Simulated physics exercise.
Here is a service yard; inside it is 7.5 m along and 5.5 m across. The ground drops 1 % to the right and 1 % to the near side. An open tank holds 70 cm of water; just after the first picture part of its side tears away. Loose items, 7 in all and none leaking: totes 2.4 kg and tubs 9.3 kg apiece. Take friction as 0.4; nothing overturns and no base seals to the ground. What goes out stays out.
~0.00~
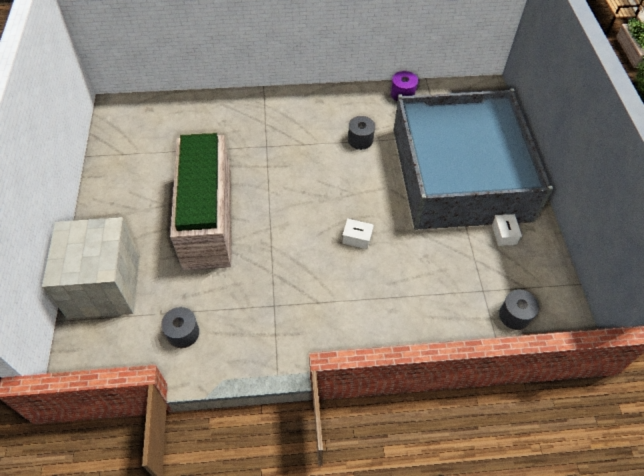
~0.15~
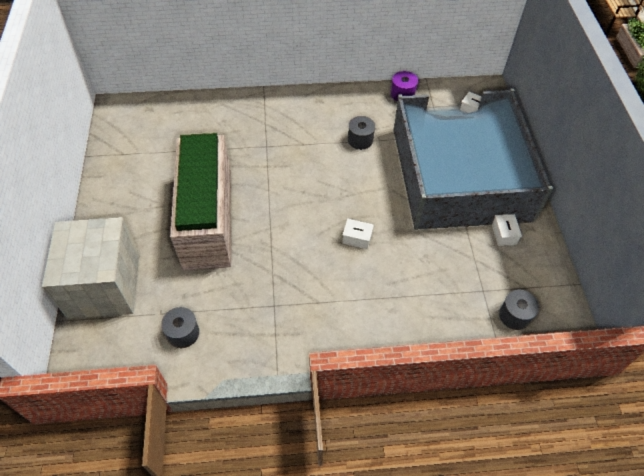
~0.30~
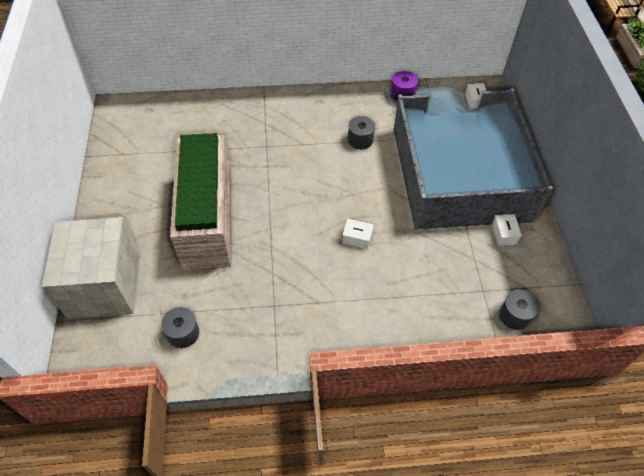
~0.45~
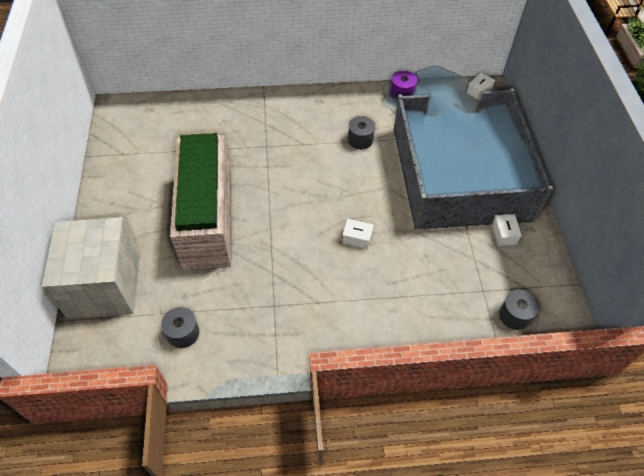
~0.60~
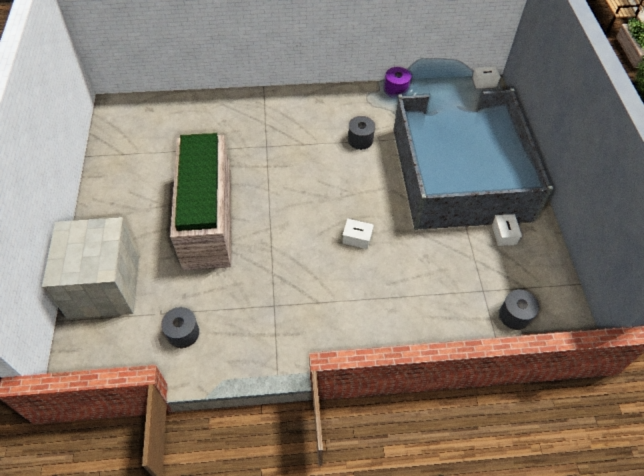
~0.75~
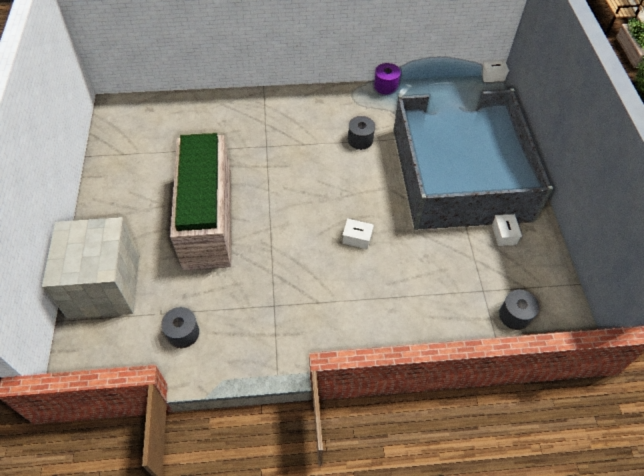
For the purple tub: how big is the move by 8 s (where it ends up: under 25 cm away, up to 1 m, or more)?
The purple tub travels far.
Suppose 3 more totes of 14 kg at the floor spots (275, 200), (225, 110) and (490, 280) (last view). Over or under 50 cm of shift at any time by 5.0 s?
In turn: Short of it, more, under.
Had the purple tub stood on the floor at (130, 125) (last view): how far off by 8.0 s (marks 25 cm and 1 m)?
It ends far away.
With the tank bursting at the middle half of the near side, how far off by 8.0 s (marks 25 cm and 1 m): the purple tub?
In that case the purple tub is nudged along.
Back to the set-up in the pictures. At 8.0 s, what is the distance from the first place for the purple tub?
About 450 cm.
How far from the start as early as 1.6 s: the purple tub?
About 200 cm.
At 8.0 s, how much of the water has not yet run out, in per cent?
About 96 per cent.
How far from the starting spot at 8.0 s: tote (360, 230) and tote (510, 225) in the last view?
In turn: 60 cm, 0 cm.
After 1.6 s the purple tub is near (301, 104), 1.9 m from its start, aground; 0 of 7 are out; 1 afloat.
After 3.6 s the purple tub is near (142, 156), 4.7 m from its start, aground; 0 of 7 are out; 1 afloat.
After 5.6 s the purple tub is near (115, 218), 5.4 m from its start, aground; 0 of 7 are out; 1 afloat.
After 8.0 s the purple tub is near (164, 187), 4.6 m from its start, afloat; 0 of 7 are out; 3 afloat.
